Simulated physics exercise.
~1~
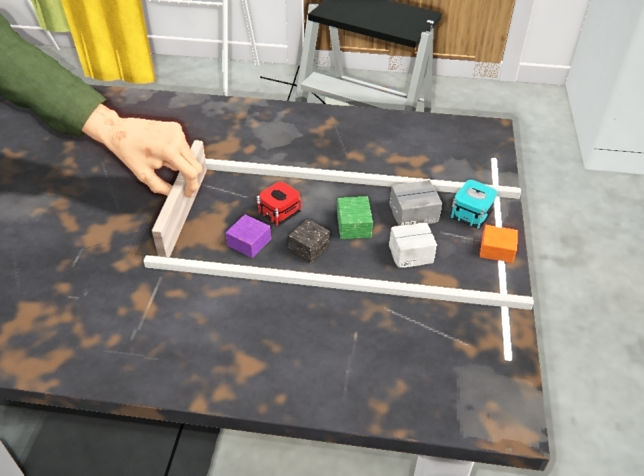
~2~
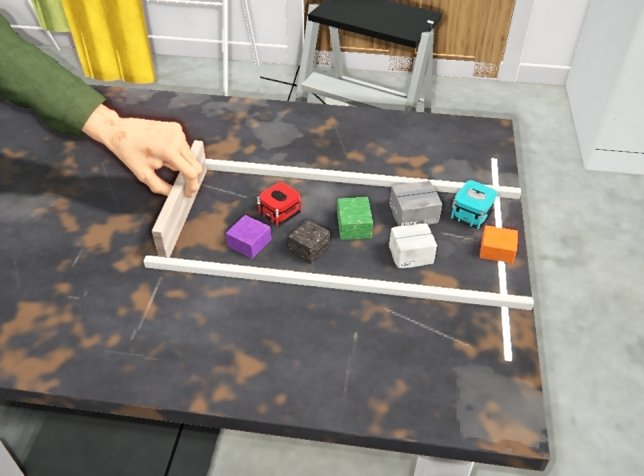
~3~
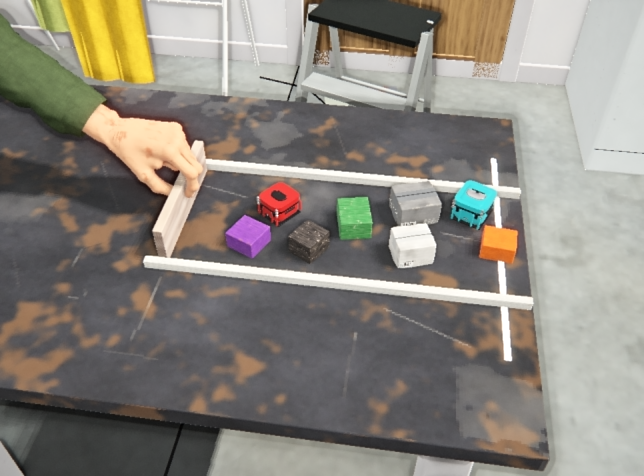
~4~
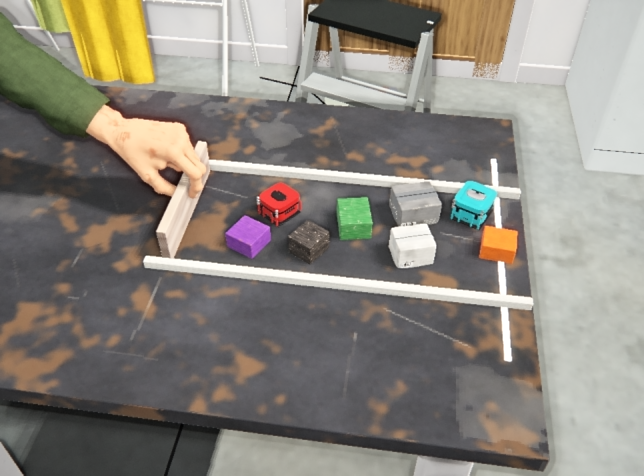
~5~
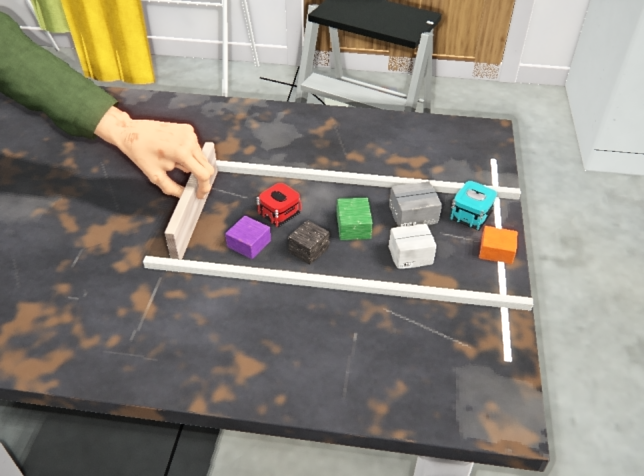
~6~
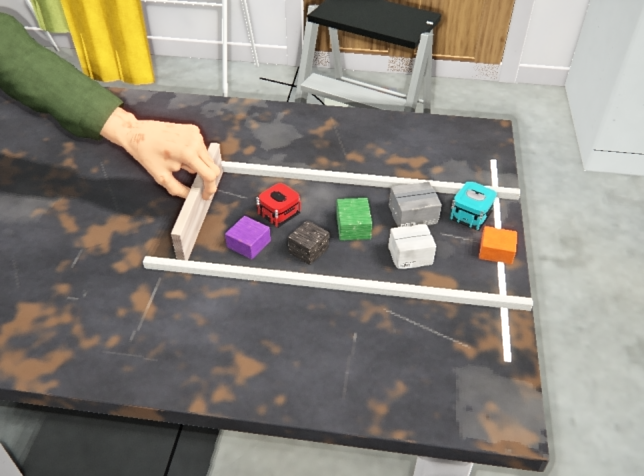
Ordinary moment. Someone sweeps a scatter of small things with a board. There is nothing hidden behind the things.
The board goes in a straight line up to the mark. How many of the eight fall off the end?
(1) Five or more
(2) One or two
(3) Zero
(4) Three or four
The answer is 1.
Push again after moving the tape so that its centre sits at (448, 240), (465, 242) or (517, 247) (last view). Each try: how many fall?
First 2, then 4, then 8.
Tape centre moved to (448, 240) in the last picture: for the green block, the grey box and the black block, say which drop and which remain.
So the green block keeps its place, the grey box keeps its place and the black block keeps its place.
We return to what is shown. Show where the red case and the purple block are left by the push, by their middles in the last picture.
The red case finishes at (516, 222); the purple block finishes at (519, 261).
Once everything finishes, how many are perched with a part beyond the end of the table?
The overhang total is 2.
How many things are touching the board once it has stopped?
2 touch it.
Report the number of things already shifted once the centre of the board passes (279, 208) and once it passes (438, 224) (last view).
Moved so far: 3, then 8.
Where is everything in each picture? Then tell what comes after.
Orange block (499, 244); turquoise case (474, 204); grey box (415, 204); board (182, 198); tape (500, 244), in the first picture.
Turquoise case (474, 204); white box (412, 246), in the second picture.
Grey box (415, 204); black block (309, 242), in the third picture.
Orange block (499, 244); green block (354, 218), in the fourth picture.
Turquoise case (474, 205); purple block (248, 237), in the fifth picture.
Orange block (498, 245); turquoise case (474, 205); grey box (414, 205); board (199, 200); tape (499, 245), in the sixth picture.
Early on, none off yet; orange block at rest near (498, 245); turquoise case at rest near (474, 205); grey box at rest near (414, 205).
A while later, none off yet; orange block at rest near (498, 245); turquoise case travelled a little near (494, 206); grey box travelled about its own width near (457, 209).
Further along, two off so far; orange block in the air near (527, 334); turquoise case in the air near (521, 355); grey box travelled well along near (522, 209).
Finally, the number that fall off is five or more; lost, black block, green block, white box, grey box, turquoise case and orange block.
